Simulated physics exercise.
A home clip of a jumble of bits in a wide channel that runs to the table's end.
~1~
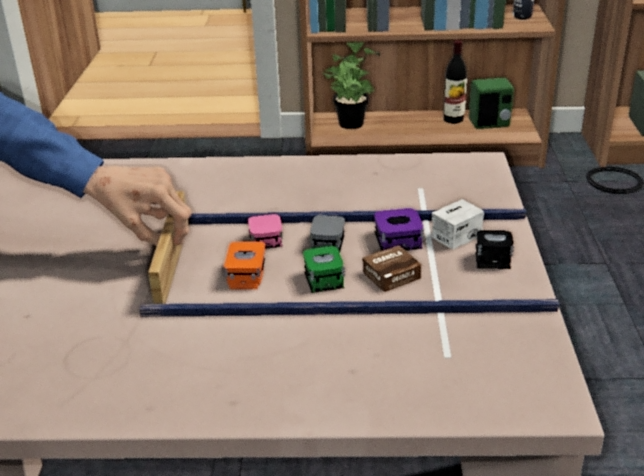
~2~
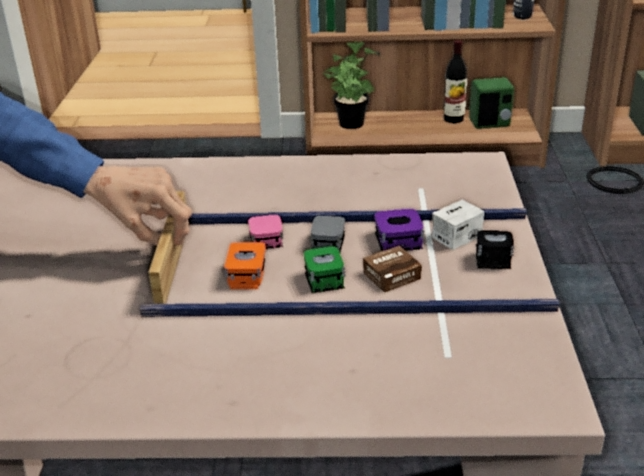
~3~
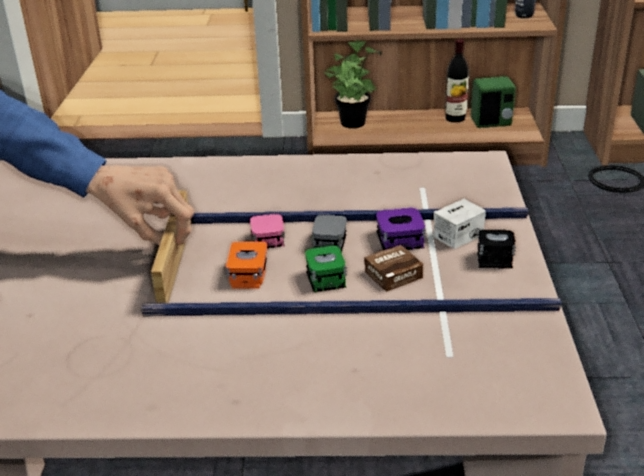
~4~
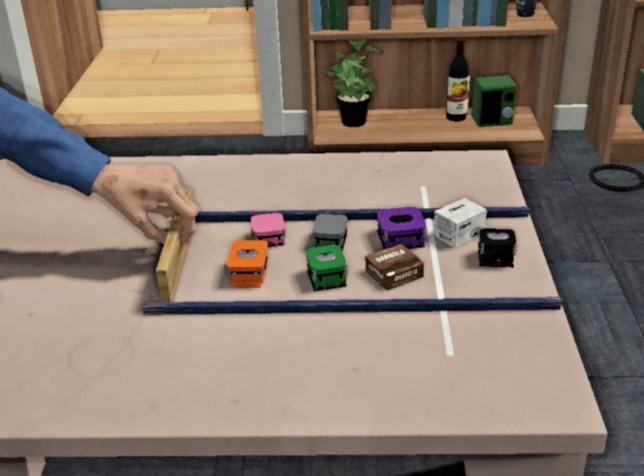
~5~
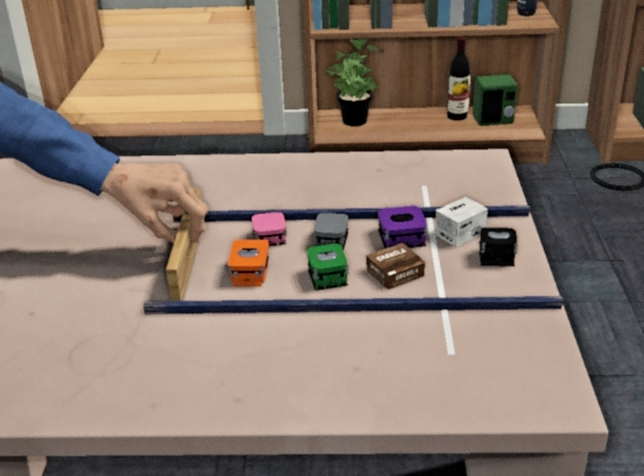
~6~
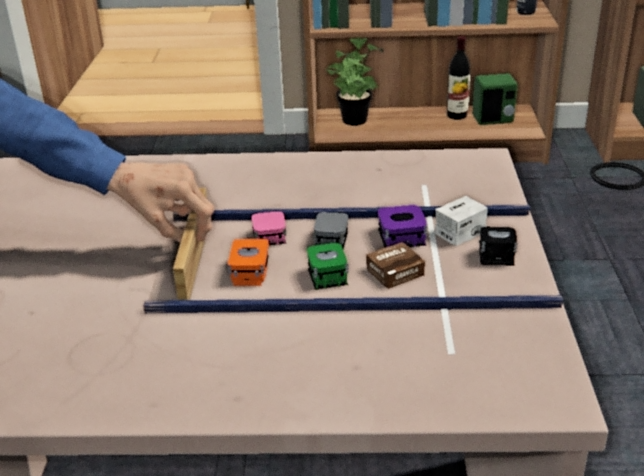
A hand in a blue sleeve holds a wooden board upright at the left end of a channel between two dark rails, then slides it slightly to the right. The small coloured cases, white box and brown box ahead of it stay in place, with a gap still between board and orange case.
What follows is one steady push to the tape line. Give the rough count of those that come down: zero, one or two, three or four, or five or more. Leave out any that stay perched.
Outcome: The number that fall off is one or two.
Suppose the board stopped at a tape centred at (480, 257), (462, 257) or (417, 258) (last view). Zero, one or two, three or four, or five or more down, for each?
One after another: Three to four; three or four; just one or two.
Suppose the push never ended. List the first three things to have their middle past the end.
They are the white box, the brown box, the purple case.
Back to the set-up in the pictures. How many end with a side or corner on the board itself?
It touches 2.
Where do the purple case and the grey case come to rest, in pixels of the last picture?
The purple case at (516, 226), the grey case at (479, 230).
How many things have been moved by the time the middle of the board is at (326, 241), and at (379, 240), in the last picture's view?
6 and 7.
Soon after, none off yet; black case at rest near (498, 245); white box at rest near (461, 221); purple case at rest near (402, 227).
After that, none off yet; black case at rest near (498, 245); white box displaced a little near (485, 220); purple case displaced about its own width near (437, 227).
In the end, the number that fall off is one or two; gone, white box.
